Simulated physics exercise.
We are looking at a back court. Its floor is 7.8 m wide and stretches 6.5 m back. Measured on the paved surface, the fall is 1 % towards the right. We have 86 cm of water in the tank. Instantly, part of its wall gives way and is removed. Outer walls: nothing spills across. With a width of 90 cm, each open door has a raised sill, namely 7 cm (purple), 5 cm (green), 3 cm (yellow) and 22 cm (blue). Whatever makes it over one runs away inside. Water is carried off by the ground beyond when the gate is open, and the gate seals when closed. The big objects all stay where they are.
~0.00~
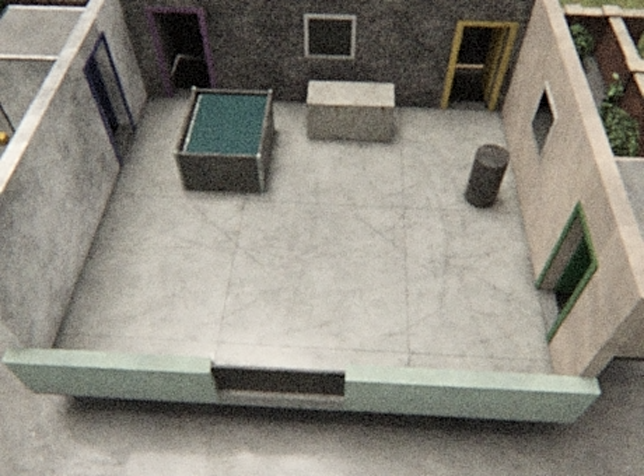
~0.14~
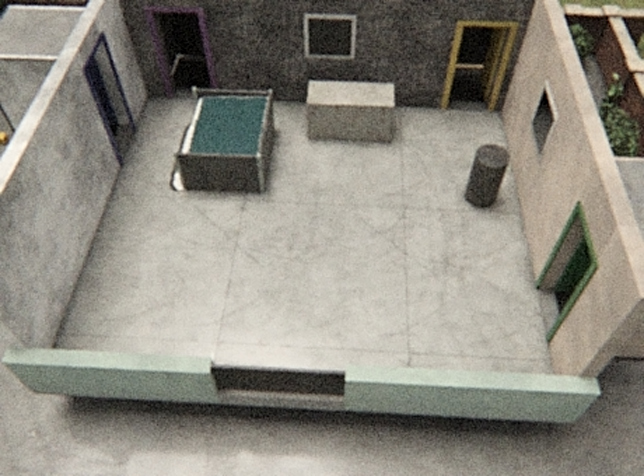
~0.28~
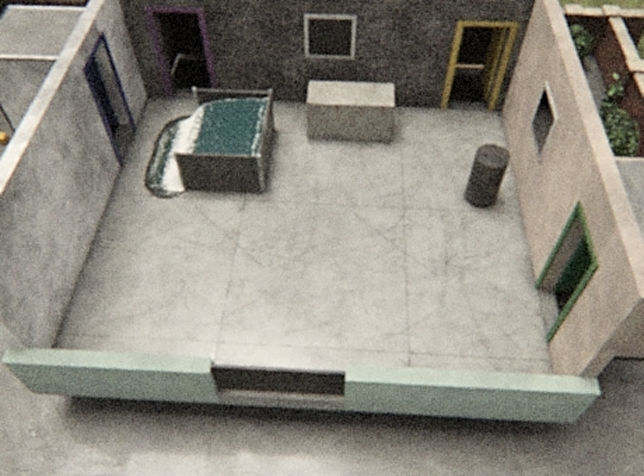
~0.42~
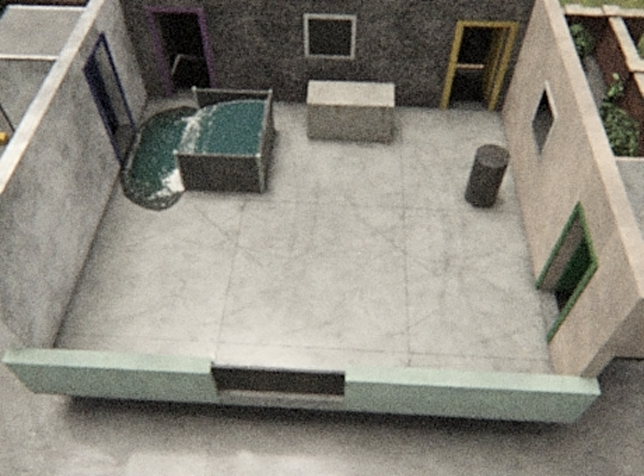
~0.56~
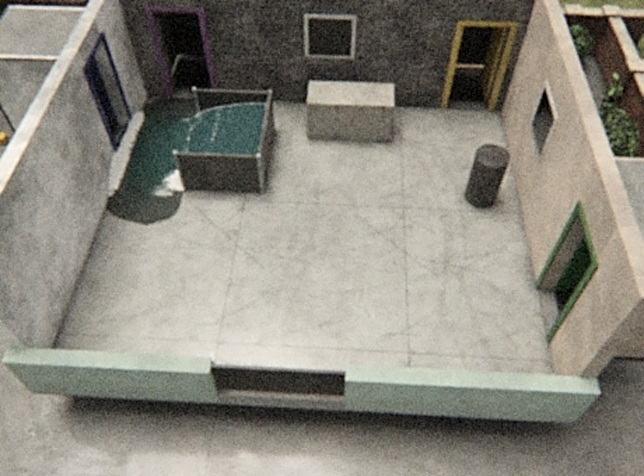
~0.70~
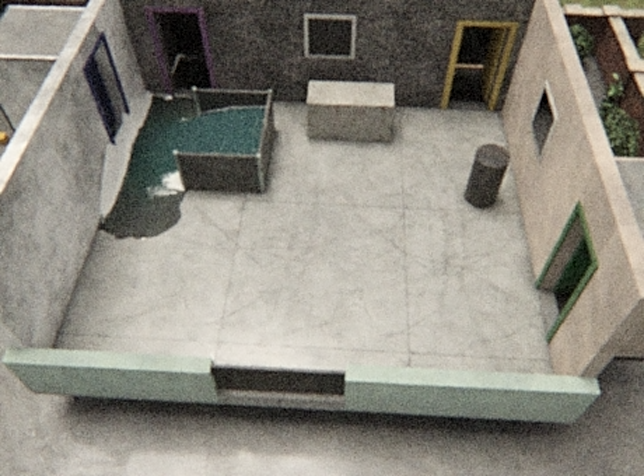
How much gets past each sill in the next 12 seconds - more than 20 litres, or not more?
The purple door will not hold enough water back, the green door will not hold enough water back, the yellow door will hold enough water back, the blue door will not hold enough water back.
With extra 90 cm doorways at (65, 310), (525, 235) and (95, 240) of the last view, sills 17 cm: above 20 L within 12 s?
In sequence the answers are less than that, less than that and less than that.
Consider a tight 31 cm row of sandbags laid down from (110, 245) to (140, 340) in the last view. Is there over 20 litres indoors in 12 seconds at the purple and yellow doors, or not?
Result: Purple door beyond the limit; yellow door inside the limit.
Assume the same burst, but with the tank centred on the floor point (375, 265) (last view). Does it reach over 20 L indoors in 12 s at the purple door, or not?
Purple: Too much.
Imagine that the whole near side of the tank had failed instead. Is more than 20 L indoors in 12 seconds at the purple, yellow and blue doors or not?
Then purple does not exceed it, yellow exceeds it, blue does not exceed it.
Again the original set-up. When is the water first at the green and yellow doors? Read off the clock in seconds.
Green 6.0 s, yellow 3.8 s.
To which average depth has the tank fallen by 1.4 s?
Depth, averaged: Around 29 centimetres.
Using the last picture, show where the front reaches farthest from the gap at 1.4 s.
Near (64, 317).
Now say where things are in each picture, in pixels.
In the first frame, still water, 86 cm deep, in the tank at (225, 124).
In the second frame, water pours out at (193, 146) and has run 1.0 m, to (181, 190); typically 7 cm deep outside, 86 cm at the tank's back.
In the third frame, water pours out at (193, 147) and has run 1.2 m, to (182, 119); typically 14 cm deep outside, 76 cm at the tank's back.
In the fourth frame, the front is at (157, 116), 1.6 m from the gap at (194, 148); 3.1 m2 of floor is under water; 74 cm left at the back of the tank.
In the fifth frame, the front is at (143, 108), 2.0 m from the gap at (194, 148); 4.5 m2 of floor is under water; 70 cm left at the back of the tank.
In the sixth frame, the front is at (99, 226), 2.4 m from the gap at (194, 149); 5.1 m2 of floor is under water; 60 cm left at the back of the tank.
After 1.4 s water covers 15 % of the floor and is deepest (54 cm) near (147, 97); purple door 15 cm at the sill, 4 L in, green door not reached, yellow door not reached, blue door 48 cm at the sill, 158 L in.
After 2.2 s water covers 25 % of the floor and is deepest (36 cm) near (145, 103); purple door 19 cm at the sill, 35 L in, green door not reached, yellow door not reached, blue door 28 cm at the sill, 240 L in.
After 3.5 s water covers 45 % of the floor and is deepest (24 cm) near (308, 121); purple door 16 cm at the sill, 105 L in, green door not reached, yellow door not reached, blue door 13 cm at the sill, 250 L in.
After 7.0 s water covers 75 % of the floor and is deepest (11 cm) near (533, 397); purple door 5 cm at the sill, 137 L in, green door 9 cm at the sill, 5 L in, yellow door 4 cm at the sill, 2 L in, blue door 4 cm at the sill, 250 L in.
After 12.0 s water covers 95 % of the floor and is deepest (9 cm) near (530, 261); purple door 4 cm at the sill, 137 L in, green door 8 cm at the sill, 51 L in, yellow door 3 cm at the sill, 8 L in, blue door 3 cm at the sill, 250 L in.
